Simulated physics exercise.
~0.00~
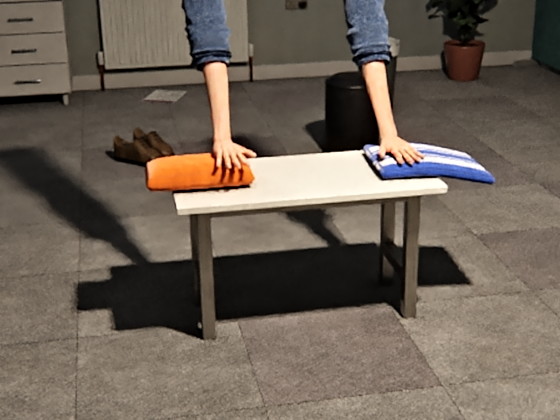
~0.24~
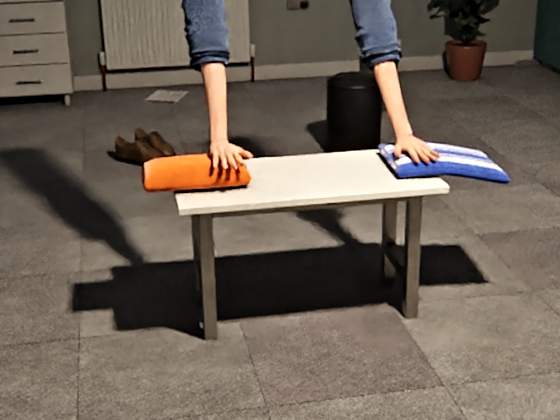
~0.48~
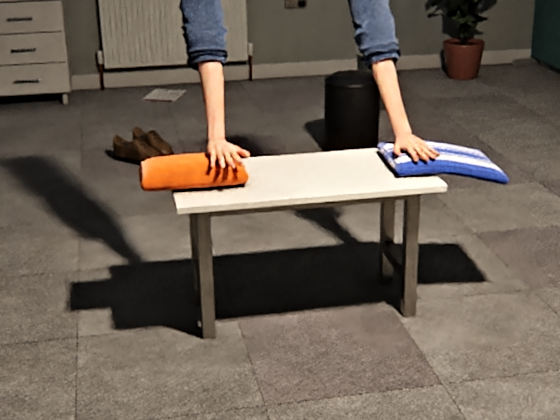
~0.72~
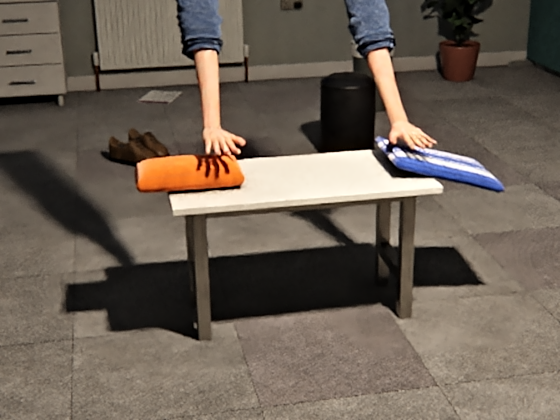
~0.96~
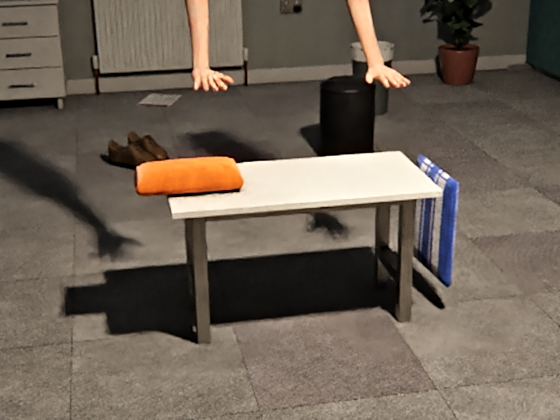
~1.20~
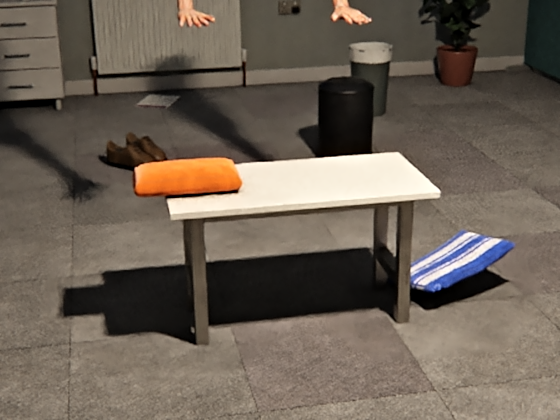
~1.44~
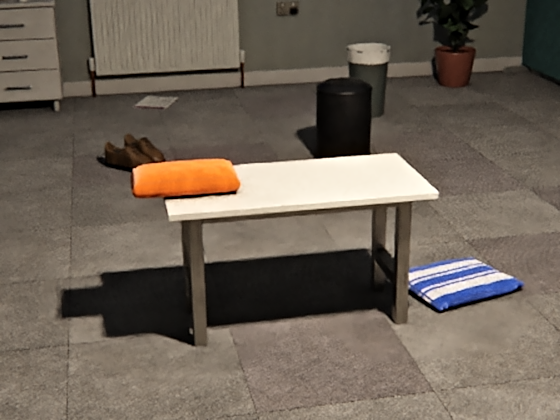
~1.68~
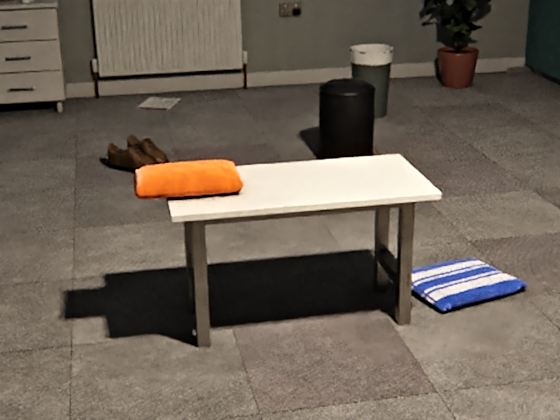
The video shows two hands pressing an orange rice sack and a blue-and-white striped seat pad against opposite ends of a low white table. The hands lift away, the pad tips off the right end and lands flat on the floor, and the orange sack stays on top.
